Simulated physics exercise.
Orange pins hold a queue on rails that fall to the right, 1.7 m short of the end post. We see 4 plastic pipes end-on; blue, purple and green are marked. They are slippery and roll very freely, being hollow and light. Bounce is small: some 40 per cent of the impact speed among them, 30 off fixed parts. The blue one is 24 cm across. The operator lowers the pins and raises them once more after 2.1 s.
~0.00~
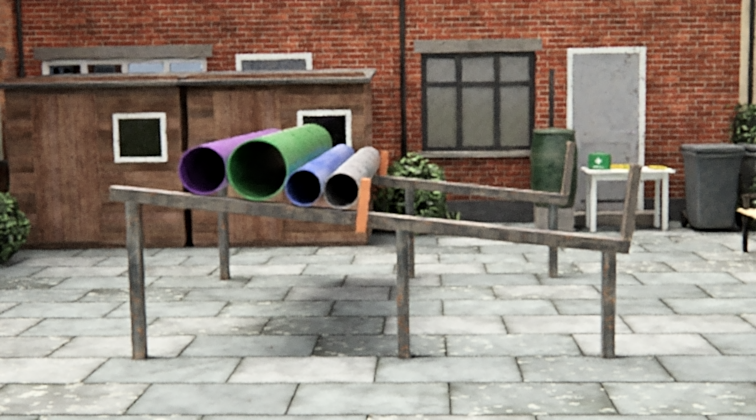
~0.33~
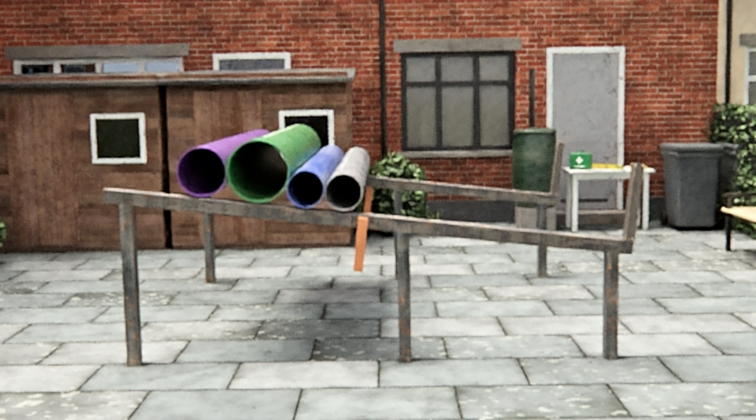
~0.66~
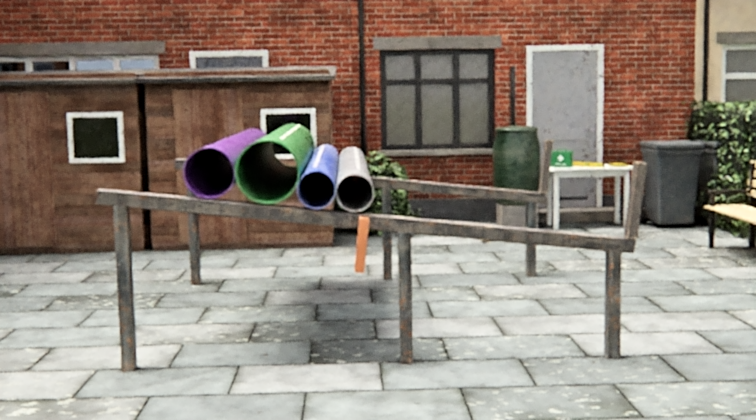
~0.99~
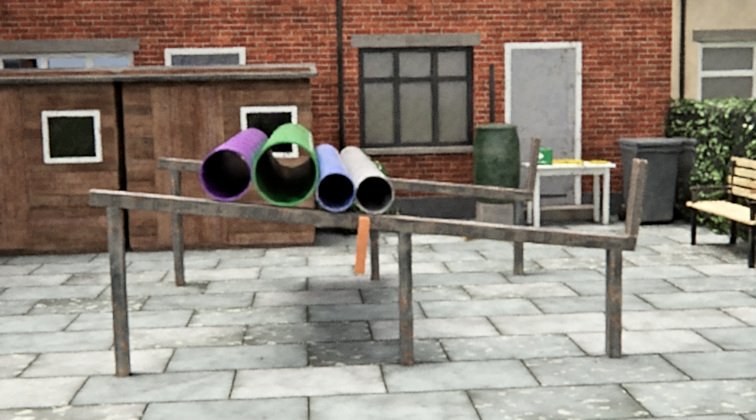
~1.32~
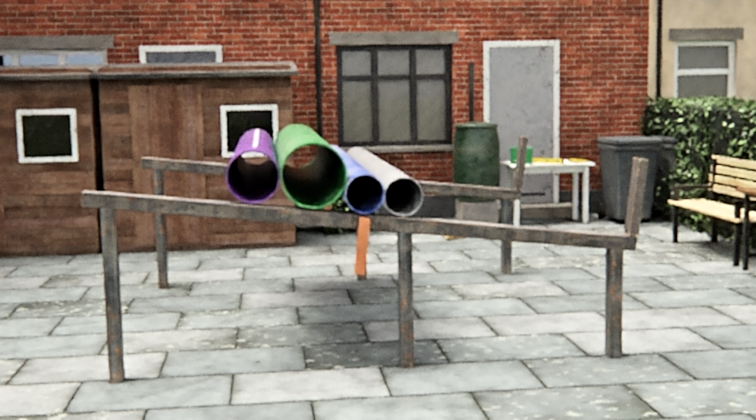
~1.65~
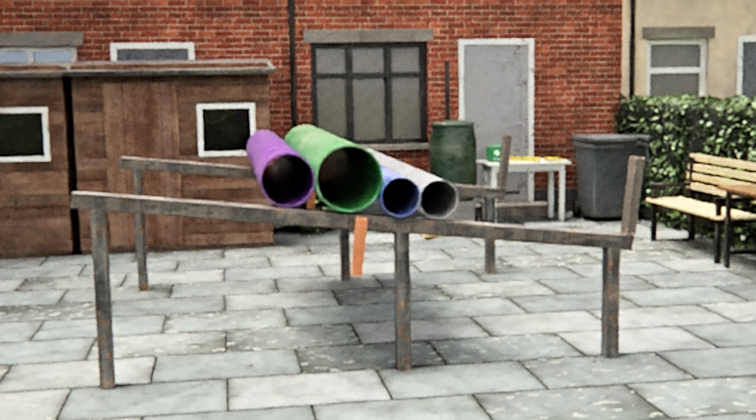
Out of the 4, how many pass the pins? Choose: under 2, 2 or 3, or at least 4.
It is at least 4; here the count comes to 4.
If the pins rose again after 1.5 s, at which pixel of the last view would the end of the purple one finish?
Near (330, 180).
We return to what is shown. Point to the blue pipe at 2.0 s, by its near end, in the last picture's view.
Near (451, 201).
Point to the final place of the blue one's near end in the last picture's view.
Near (574, 211).
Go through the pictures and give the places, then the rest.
The first picture shows blue (304, 187), purple (202, 171), green (257, 170); pins up; the rack falls 7°.
The second picture shows blue (306, 189), purple (201, 172), green (258, 172); pins down.
The third picture shows blue (316, 190), purple (209, 173), green (267, 172); pins down; the first has rolled 10 cm.
The fourth picture shows blue (336, 192), purple (225, 175), green (286, 174); pins down; the first has rolled 20 cm.
The fifth picture shows blue (365, 194), purple (253, 178), green (314, 176); pins down; the first has rolled 40 cm.
The sixth picture shows blue (401, 197), purple (288, 181), green (350, 179); pins down; the first has rolled 60 cm.
Then, 2.0 s in, blue is on the rails, 55 cm below the pins, rolling right; purple is on the rails, 15 cm above the pins, rolling right; green is on the rails, 20 cm below the pins, rolling right; 3 of 4 have passed.
Then, 2.3 s in, blue is on the rails, 85 cm below the pins, rolling right; purple is in the air, 15 cm below the pins, rolling right; green is on the rails, 55 cm below the pins, rolling right; 4 of 4 have passed.
In the end (3.5 s), blue is on the rails, 130 cm below the pins; purple is on the rails, 65 cm below the pins; green is on the rails, 100 cm below the pins; 4 of 4 have passed.
